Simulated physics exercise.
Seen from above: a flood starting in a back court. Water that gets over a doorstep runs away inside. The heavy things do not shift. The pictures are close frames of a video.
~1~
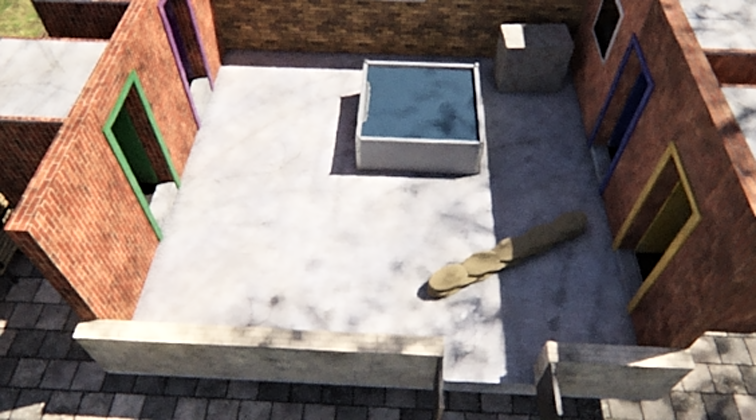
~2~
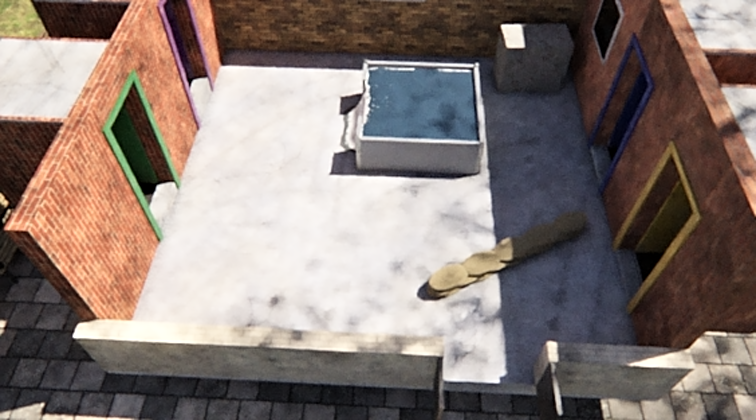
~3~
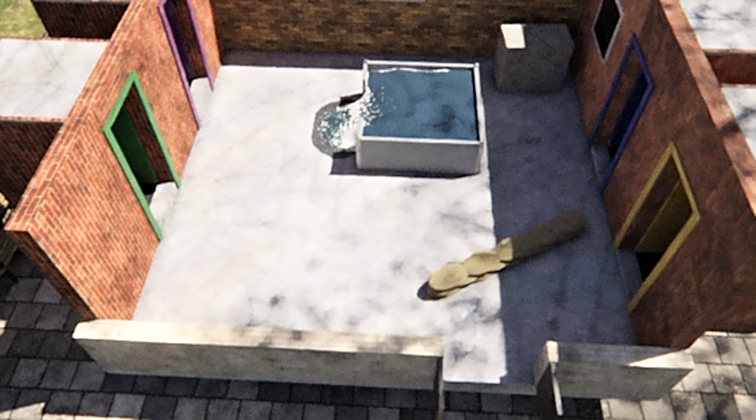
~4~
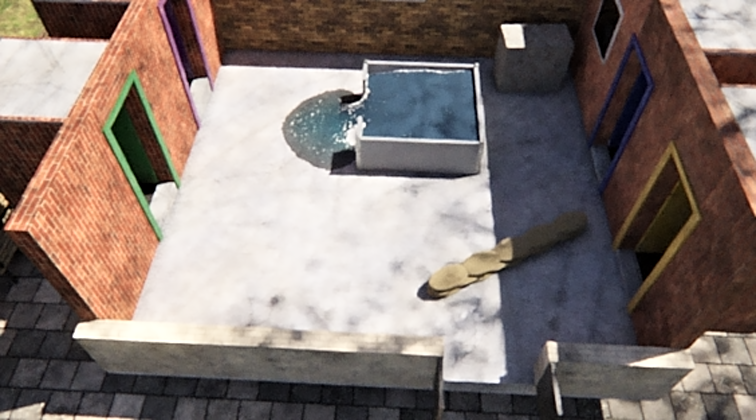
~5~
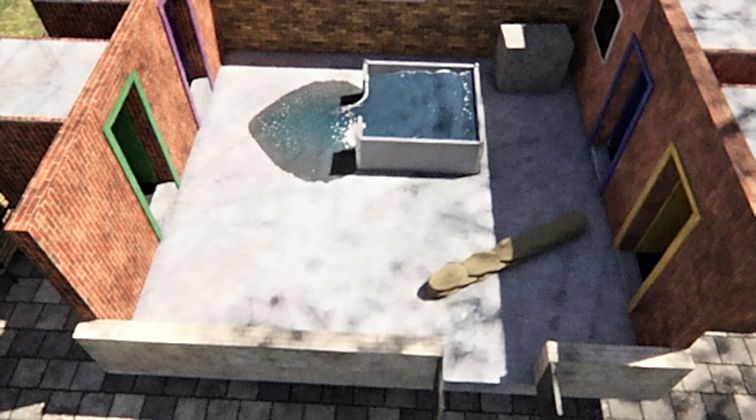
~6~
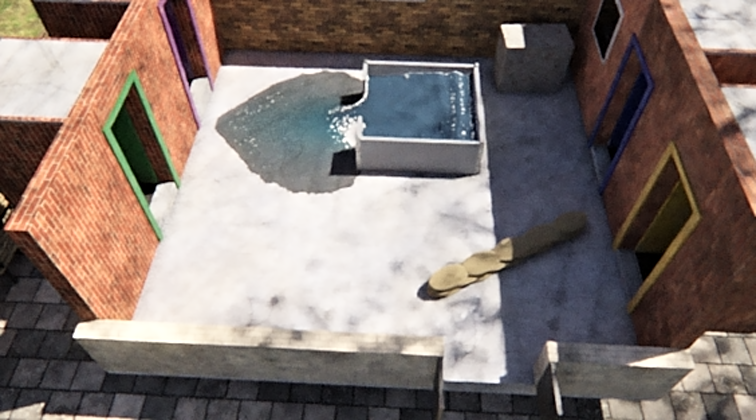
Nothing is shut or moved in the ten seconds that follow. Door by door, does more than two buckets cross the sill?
In the end: The green door holds within the limit; the yellow door holds within the limit; the purple door holds within the limit; the blue door holds within the limit.
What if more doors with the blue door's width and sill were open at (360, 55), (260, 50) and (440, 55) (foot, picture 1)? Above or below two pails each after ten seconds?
In that order: Is under, is over, keeps below it.
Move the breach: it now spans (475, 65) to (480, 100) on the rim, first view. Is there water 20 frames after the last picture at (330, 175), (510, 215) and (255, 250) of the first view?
In that order: Dry, awash, dry.
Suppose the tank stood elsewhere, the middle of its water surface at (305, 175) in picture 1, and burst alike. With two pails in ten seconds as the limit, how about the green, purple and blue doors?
One by one: The green door lets more in, the purple door takes less, the blue door holds.
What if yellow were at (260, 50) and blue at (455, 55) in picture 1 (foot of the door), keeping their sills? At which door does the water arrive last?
It is the one in blue.
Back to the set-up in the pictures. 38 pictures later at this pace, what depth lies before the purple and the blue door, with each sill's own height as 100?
About 40 and 0 per cent.
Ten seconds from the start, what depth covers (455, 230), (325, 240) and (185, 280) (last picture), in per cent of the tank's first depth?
About 4, 6 and 14 per cent.
A moment on, water covers 25 % of the floor; the green door not reached, the yellow door not reached, the purple door wet at the sill, nothing in, the blue door not reached.
Next, water covers 30 % of the floor; the green door wet at the sill, nothing in, the yellow door not reached, the purple door wet at the sill, nothing in, the blue door not reached.
Then, water covers 35 % of the floor; the green door wet at the sill, nothing in, the yellow door not reached, the purple door wet at the sill, nothing in, the blue door not reached.
Later, water covers 60 % of the floor; the green door wet at the sill, nothing in, the yellow door not reached, the purple door wet at the sill, nothing in, the blue door not reached.
In the end, water covers 95 % of the floor; the green door wet at the sill, nothing in, the yellow door wet at the sill, nothing in, the purple door wet at the sill, nothing in, the blue door wet at the sill, nothing in.
